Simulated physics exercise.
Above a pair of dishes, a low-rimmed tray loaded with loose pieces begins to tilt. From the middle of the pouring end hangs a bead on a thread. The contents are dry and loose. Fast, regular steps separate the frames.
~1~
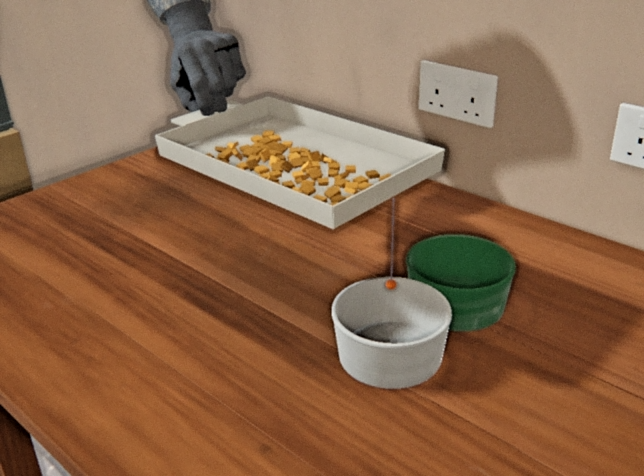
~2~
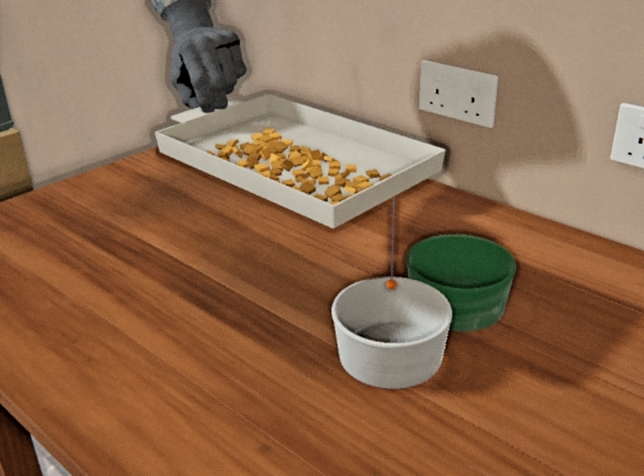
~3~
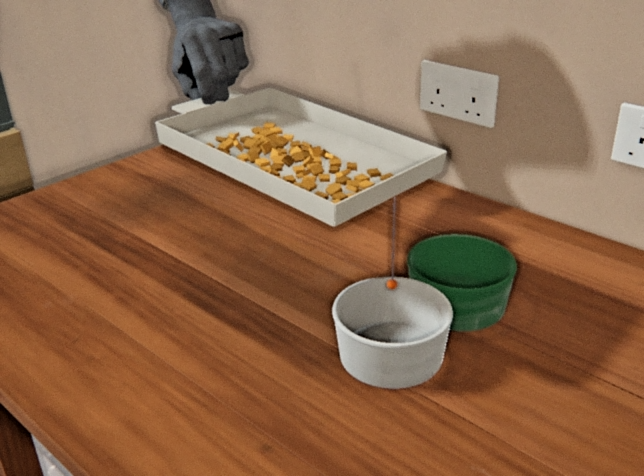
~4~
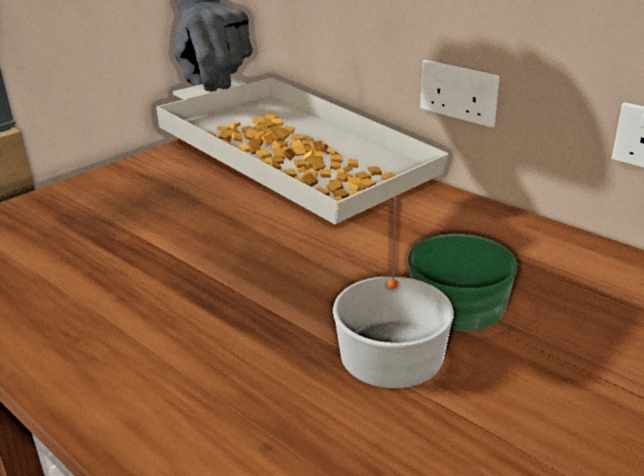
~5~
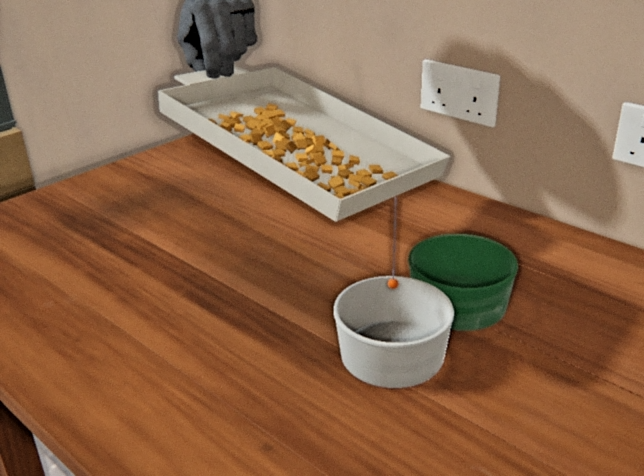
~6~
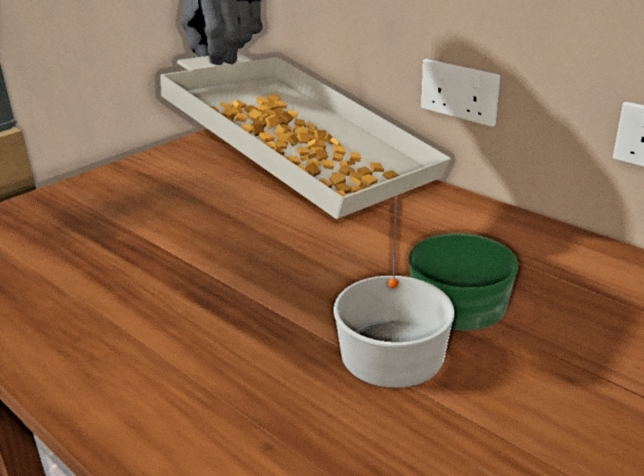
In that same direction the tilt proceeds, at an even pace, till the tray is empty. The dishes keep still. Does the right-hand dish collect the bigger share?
Yes.
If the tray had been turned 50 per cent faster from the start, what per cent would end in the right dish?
That works out at roughly 80 per cent.
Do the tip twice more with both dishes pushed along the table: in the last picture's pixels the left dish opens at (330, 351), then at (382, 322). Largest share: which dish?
With the dishes at the first place it's the right-side dish, and at the second it's the right-side dish.
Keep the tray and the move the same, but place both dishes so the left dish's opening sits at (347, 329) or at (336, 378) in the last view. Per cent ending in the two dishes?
Some 90 and then some 10 per cent.
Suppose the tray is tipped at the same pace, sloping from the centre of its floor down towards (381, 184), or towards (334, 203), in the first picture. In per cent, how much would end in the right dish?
Respectively 20 and 0 in a hundred.
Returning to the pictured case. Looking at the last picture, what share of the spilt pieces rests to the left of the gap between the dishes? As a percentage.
Looks to be around 10 per cent of the spill.
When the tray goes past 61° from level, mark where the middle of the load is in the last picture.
Look about (409, 160) in the last picture.
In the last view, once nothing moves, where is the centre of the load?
The centre ends up roughly at (455, 308).
Shortly afterwards, tray tipped steeply; all but a few on the tray; only a few in the air.
Next, tray tipped past a quarter turn; the bulk on the tray; a little in the right dish; only a few outside both; a little in the air.
Some moments later, tray tipped past a quarter turn; a little in the left dish; near two thirds in the right dish; a little outside both; only a few in the air.
In the end, tray tipped past a quarter turn; a little in the left dish; near two thirds in the right dish; a little outside both; only a few in the air.
